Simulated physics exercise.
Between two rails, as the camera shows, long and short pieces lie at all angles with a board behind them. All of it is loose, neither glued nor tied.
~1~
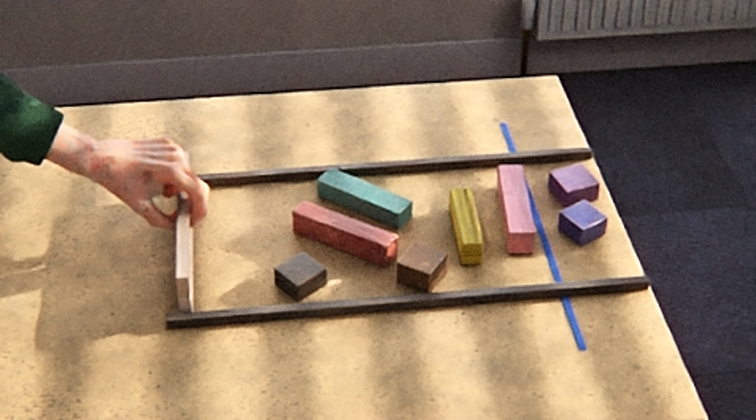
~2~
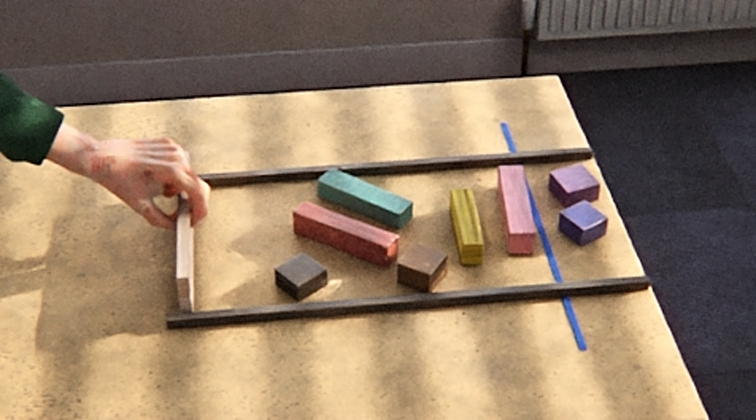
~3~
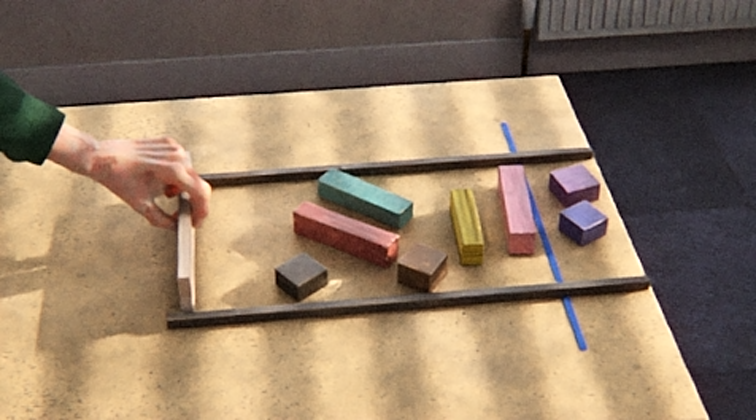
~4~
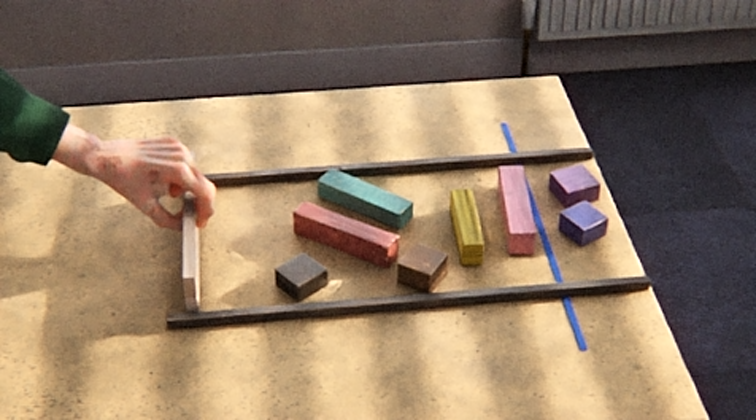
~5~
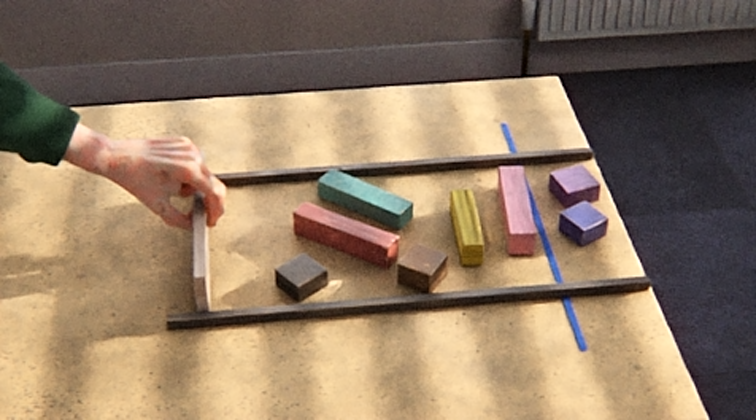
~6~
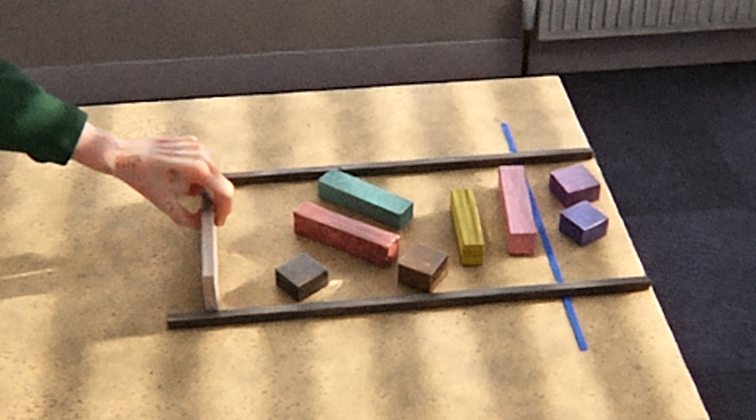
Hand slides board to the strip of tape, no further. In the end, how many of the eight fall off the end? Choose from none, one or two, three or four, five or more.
Final count: Three or four.
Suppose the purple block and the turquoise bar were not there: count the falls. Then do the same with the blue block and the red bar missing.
1 in the first case and 1 in the second.
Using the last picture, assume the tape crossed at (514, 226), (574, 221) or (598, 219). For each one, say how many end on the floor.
Tallies in the order given: 2, 5, 7.
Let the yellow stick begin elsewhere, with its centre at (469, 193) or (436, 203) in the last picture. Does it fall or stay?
First place: It does not drop; second place: It does not drop.
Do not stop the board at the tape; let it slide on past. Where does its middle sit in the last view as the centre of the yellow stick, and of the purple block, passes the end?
About (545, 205), and (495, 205) for the other.
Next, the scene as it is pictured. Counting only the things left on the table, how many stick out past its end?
Overhanging ones - 1.
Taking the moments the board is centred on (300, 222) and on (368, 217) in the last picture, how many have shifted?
The count reaches 2 first and 4 second.
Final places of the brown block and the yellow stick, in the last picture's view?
The brown block settles near (616, 264); as for the yellow stick, near (617, 211).
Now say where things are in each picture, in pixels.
Purple block (574, 185); blue block (583, 223); pink bar (515, 208); board (185, 230); tape (539, 223), in the first picture.
Blue block (583, 223); brown block (423, 268), in the second picture.
Pink bar (516, 208); yellow stick (466, 226), in the third picture.
Purple block (575, 186); turquoise bar (365, 199), in the fourth picture.
Blue block (583, 224); red bar (345, 235), in the fifth picture.
Purple block (575, 186); blue block (584, 223); pink bar (516, 209); board (210, 229); tape (540, 224), in the sixth picture.
Soon after, none off yet; purple block at rest near (575, 186); blue block at rest near (584, 223); pink bar at rest near (516, 209).
Then, none off yet; purple block at rest near (575, 186); blue block at rest near (584, 223); pink bar moved a little near (531, 208).
By the end, the number that fall off is three or four; fallen, pink bar, blue block and purple block.
